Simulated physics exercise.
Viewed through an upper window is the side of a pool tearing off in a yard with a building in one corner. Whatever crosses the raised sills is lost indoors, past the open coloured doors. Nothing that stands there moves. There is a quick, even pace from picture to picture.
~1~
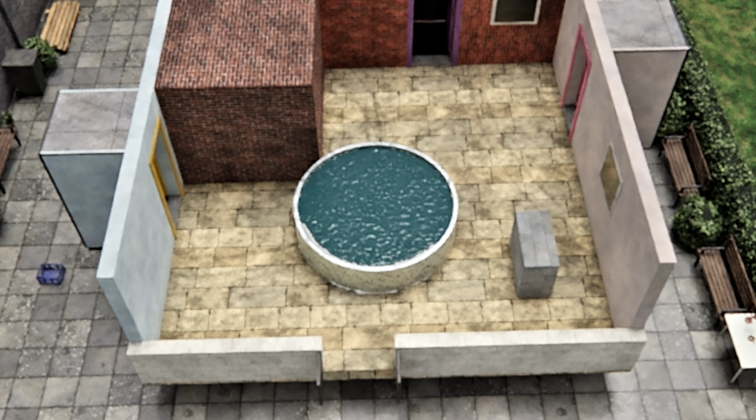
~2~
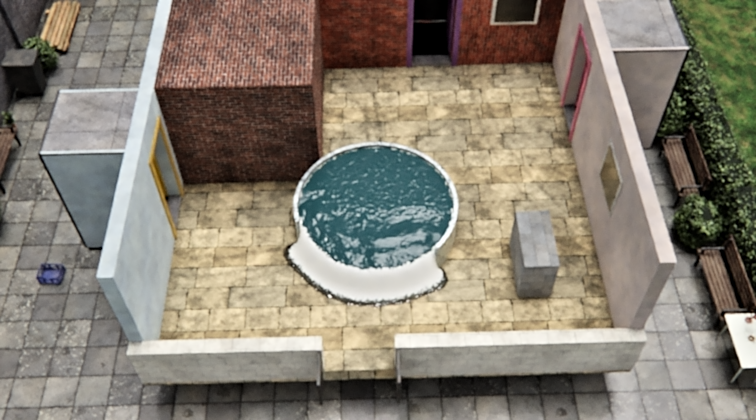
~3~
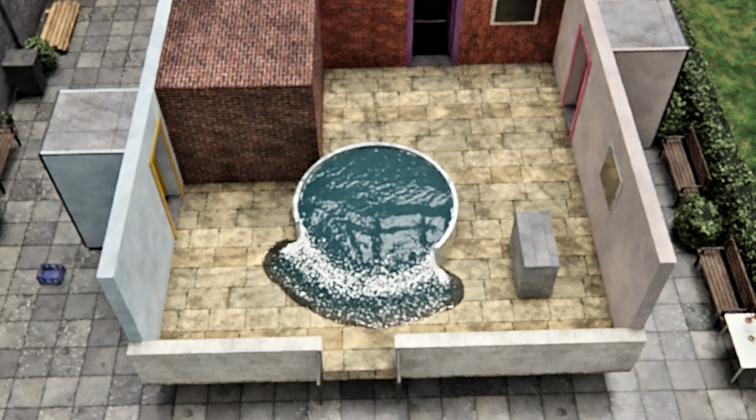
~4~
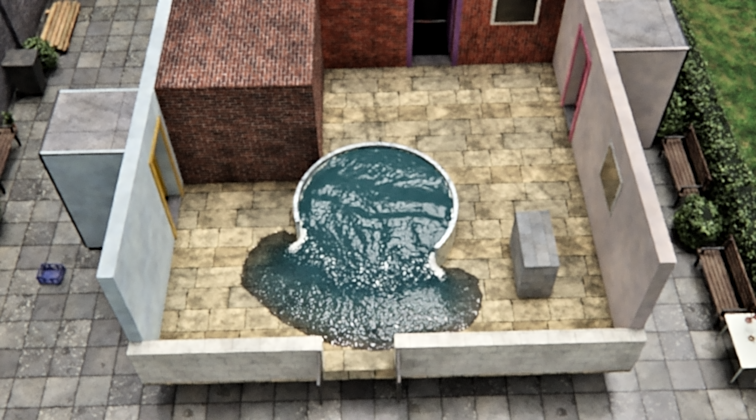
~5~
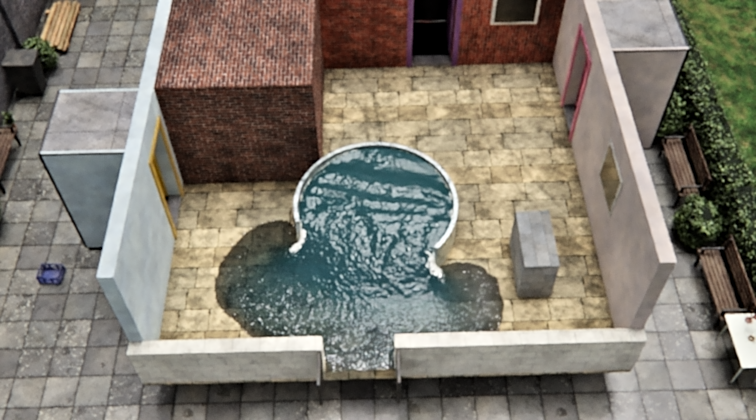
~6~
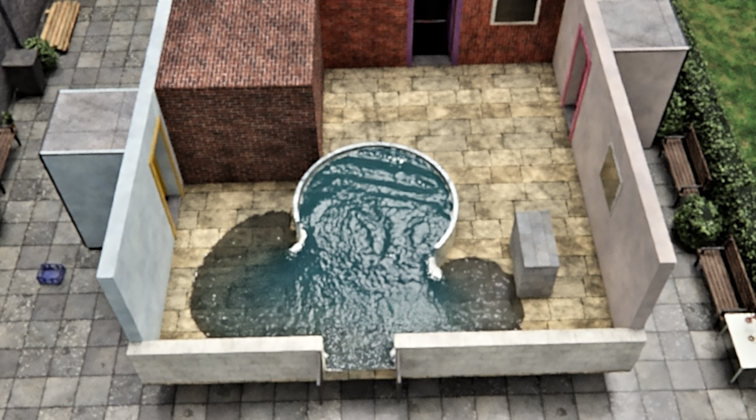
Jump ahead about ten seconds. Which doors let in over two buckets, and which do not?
Result: Pink door: Up to two buckets; purple door: Up to two buckets; yellow door: Above two buckets.
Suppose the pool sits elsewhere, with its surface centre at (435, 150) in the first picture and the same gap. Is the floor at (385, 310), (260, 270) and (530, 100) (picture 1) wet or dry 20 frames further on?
I'd say swamped for the first, swamped for the second and still dry for the third.
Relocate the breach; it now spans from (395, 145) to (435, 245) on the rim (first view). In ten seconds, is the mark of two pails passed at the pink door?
Well, I'd say the pink door gets more.
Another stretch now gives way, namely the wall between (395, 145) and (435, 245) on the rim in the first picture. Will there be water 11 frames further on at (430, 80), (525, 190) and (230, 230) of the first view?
In the order given: Swamped, swamped and untouched.
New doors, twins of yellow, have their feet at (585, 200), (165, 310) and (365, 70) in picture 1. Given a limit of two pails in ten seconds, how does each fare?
Stays within it; exceeds it; stays within it.
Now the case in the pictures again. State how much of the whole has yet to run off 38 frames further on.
70 per cent.
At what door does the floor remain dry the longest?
Observed: The purple-painted one.
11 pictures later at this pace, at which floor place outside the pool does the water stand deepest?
Point to roughly (167, 363).
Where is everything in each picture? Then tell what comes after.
The first picture shows the round tank at (376, 205) is whole and still.
In the second picture, the front is at (443, 277), out from the gap at (357, 281).
In the third picture, the front is at (459, 297), out from the gap at (357, 283).
In the fourth picture, the front is at (476, 299), out from the gap at (357, 284).
In the fifth picture, the front is at (497, 310), out from the gap at (357, 284).
In the sixth picture, water pours out at (357, 284) and has run to a hidden place.
A moment on, water covers 30 % of the floor; the pink door not reached, the purple door not reached, the yellow door not reached.
Next, water covers 35 % of the floor; the pink door not reached, the purple door not reached, the yellow door wet at the sill, nothing in.
Then, water covers 55 % of the floor; the pink door not reached, the purple door not reached, the yellow door wet at the sill, nothing in.
Later, water covers 80 % of the floor; the pink door wet at the sill, nothing in, the purple door not reached, the yellow door over two buckets in.
In the end, water covers 95 % of the floor; the pink door wet at the sill, nothing in, the purple door wet at the sill, nothing in, the yellow door far over two buckets in.
